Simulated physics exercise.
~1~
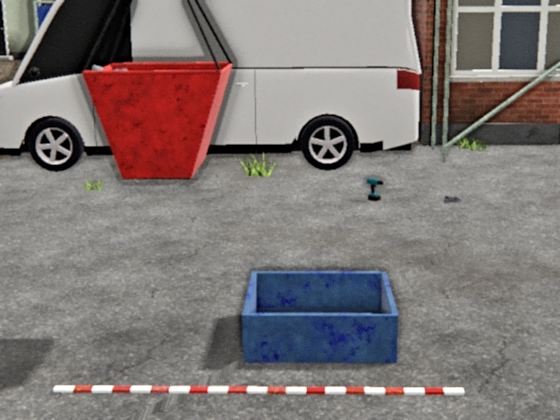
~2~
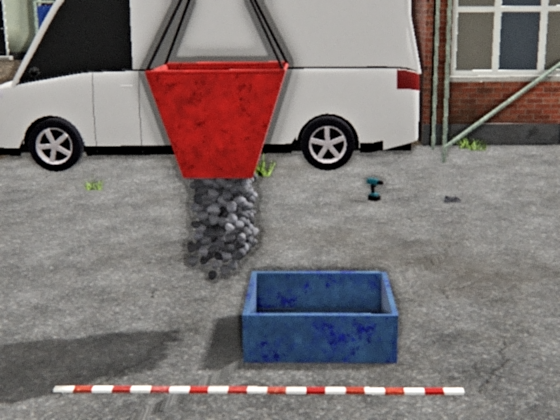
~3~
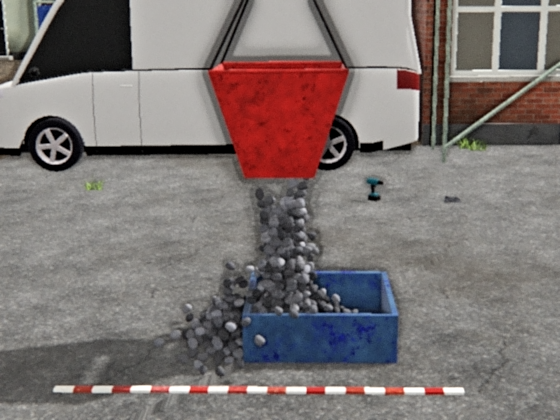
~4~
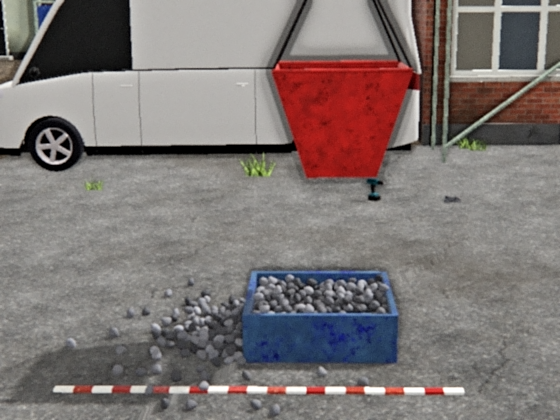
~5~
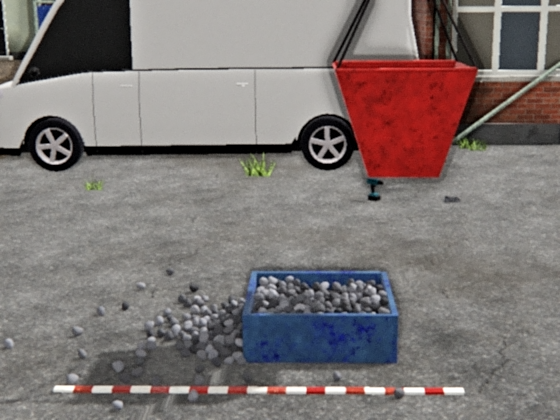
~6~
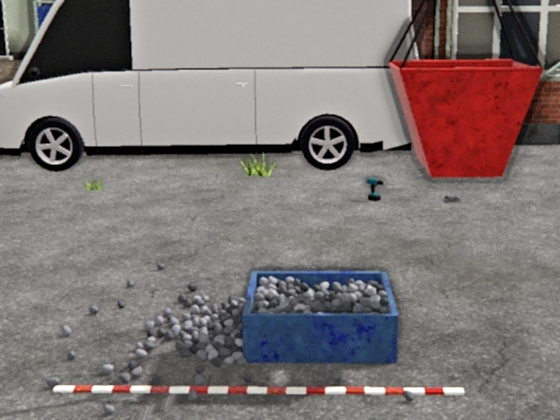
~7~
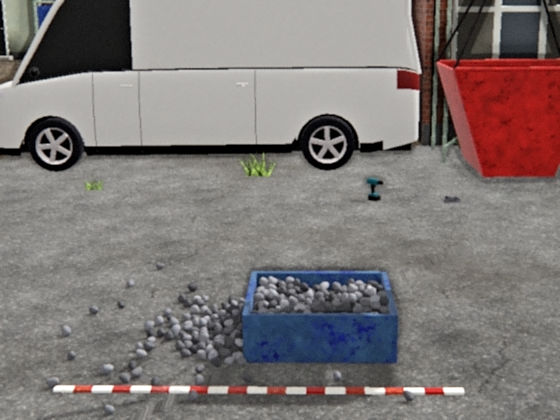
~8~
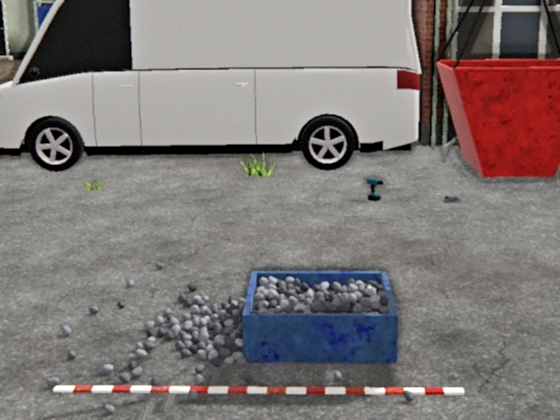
On a paved yard, a red skip moving right drops stones mostly into a blue bin.
